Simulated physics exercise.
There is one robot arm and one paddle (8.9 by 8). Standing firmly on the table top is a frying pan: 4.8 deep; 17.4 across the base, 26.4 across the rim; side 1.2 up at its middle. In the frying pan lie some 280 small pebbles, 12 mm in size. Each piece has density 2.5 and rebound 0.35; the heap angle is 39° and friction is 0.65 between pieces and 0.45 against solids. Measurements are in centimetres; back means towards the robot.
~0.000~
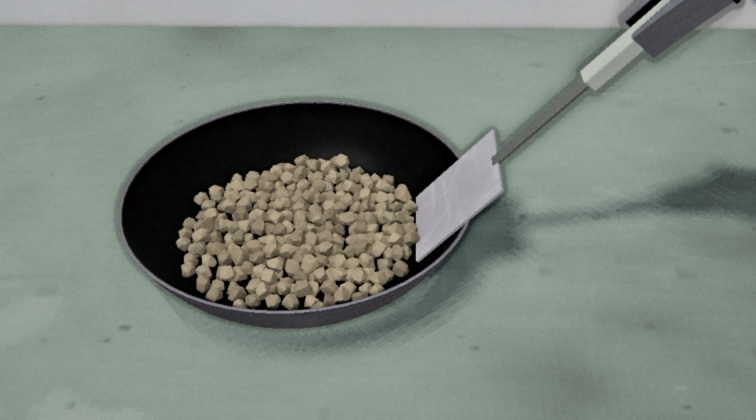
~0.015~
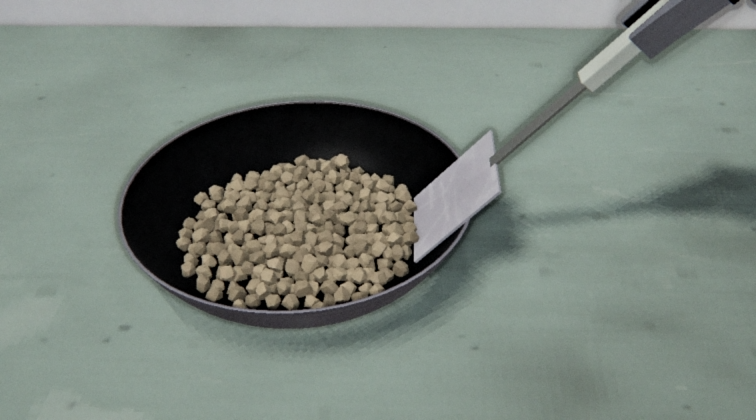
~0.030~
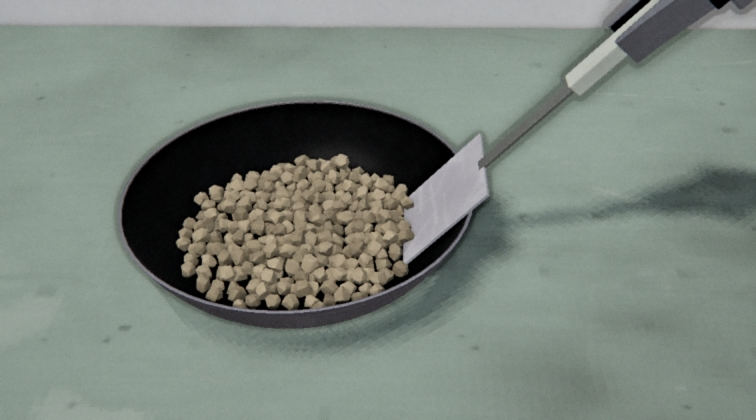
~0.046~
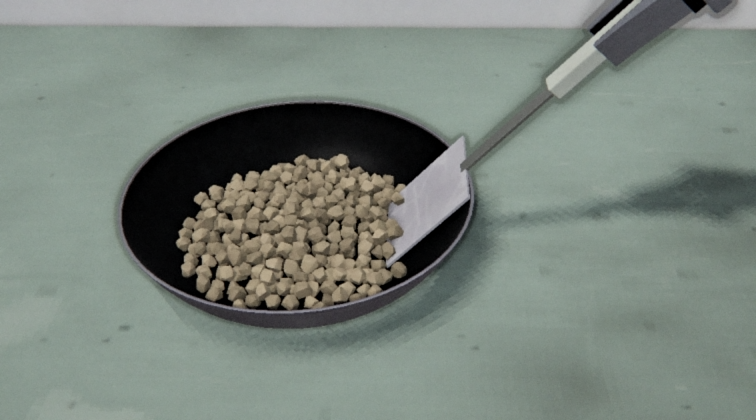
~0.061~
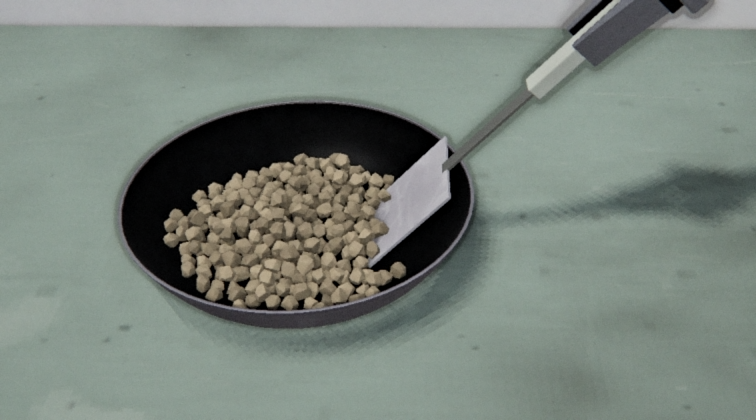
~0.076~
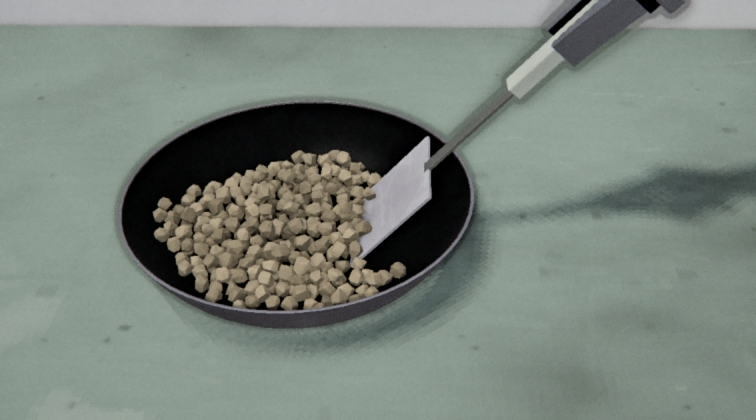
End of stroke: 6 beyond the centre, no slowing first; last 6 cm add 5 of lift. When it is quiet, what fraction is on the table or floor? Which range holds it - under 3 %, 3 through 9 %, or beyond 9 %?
The range 3 through 9 % holds it.
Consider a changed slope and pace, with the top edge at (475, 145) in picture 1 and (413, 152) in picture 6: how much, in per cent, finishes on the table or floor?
Around 0 per cent finishes on the table or floor.
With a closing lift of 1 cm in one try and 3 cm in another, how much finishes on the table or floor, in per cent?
Estimates, in order: 0 % then 0 %.
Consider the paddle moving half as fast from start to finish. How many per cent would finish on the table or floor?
About 0 %.
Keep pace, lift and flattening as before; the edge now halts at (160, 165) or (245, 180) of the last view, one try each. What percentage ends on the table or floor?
The two tries give near 25 and near 5 in a hundred.
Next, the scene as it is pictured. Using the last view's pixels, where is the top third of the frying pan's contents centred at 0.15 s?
Around (228, 211).
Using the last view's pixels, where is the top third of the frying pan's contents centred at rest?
Somewhere near (193, 216) in the last picture.
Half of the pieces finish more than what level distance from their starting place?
Near 4 cm, measured level.
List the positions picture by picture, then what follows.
The first frame shows paddle top edge at (498, 159), sloping 49°; upper third of the load around (300, 218), from x 185 to 410, top at y 160; 285 in the frying pan.
The second frame shows paddle top edge at (496, 160), sloping 49°; upper third of the load around (300, 218), from x 185 to 410, top at y 160.
The third frame shows paddle top edge at (484, 163), sloping 49°; upper third of the load around (302, 217), from x 185 to 405, top at y 160.
The fourth frame shows paddle top edge at (466, 165), sloping 49°; upper third of the load around (303, 214), from x 185 to 400, top at y 160.
The fifth frame shows paddle top edge at (448, 166), sloping 49°; upper third of the load around (296, 211), from x 170 to 400, top at y 160.
The sixth frame shows paddle top edge at (429, 165), sloping 49°; upper third of the load around (287, 211), from x 160 to 400, top at y 155; 285 in the frying pan.
After 0.11 s, sloping 49°, highest piece 5 above the table; 285 in the frying pan.
After 0.15 s, sloping 49°, highest piece 6 above the table; 285 in the frying pan.
After 0.37 s, sloping 49°, highest piece 7 above the table; 270 in the frying pan, 12 on the table or floor, 3 on the blade or in flight.
After 1.42 s, sloping 49°, highest piece 5 above the table; 270 in the frying pan, 15 on the table or floor.
At rest, 270 in the frying pan, 15 on the table or floor. That is 5 % on the table or floor.
